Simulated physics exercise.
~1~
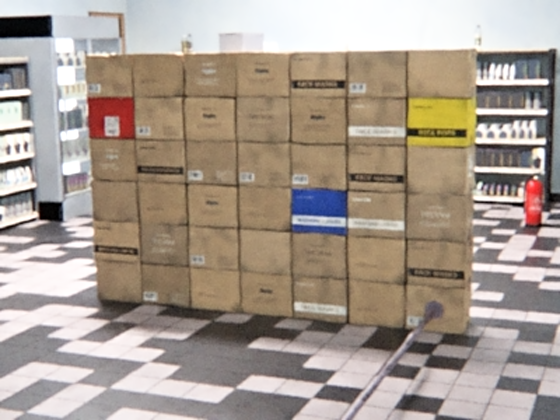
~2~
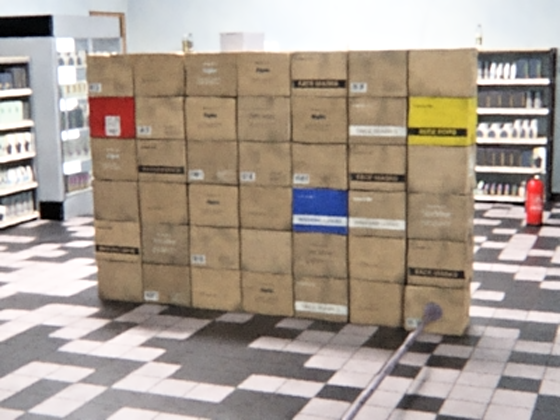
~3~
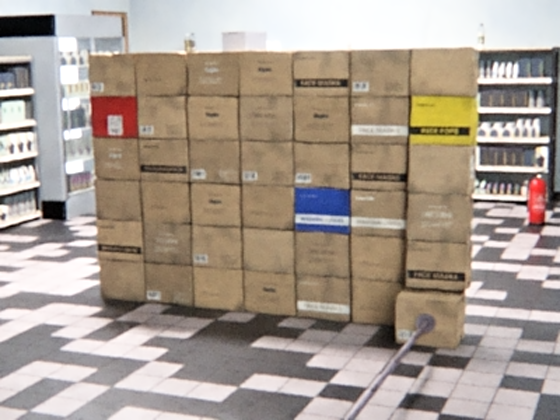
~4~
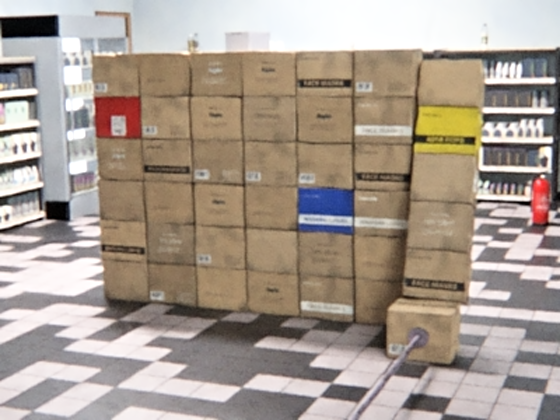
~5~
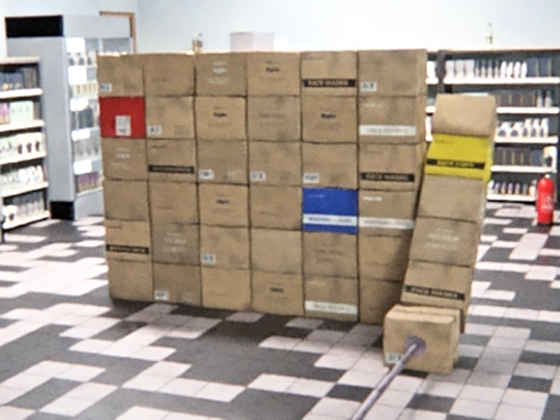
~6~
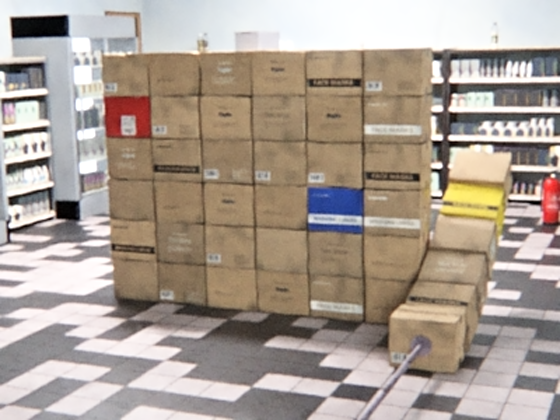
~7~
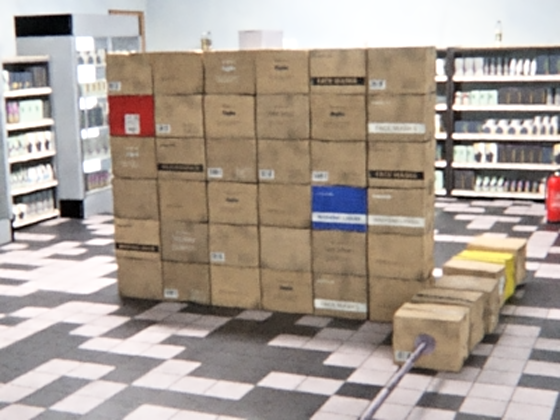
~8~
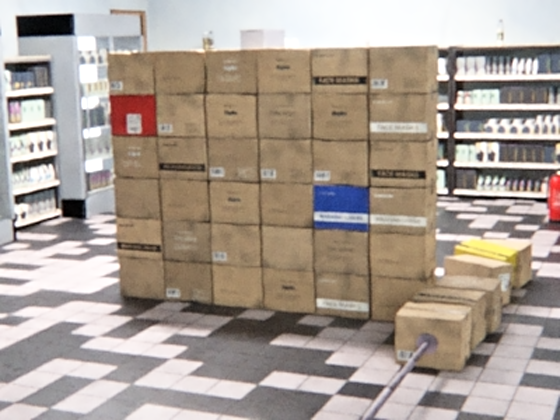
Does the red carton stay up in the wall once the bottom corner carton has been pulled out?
Yes, the red carton stays in its place near the upper left of the wall. Only the column at the right end comes down.
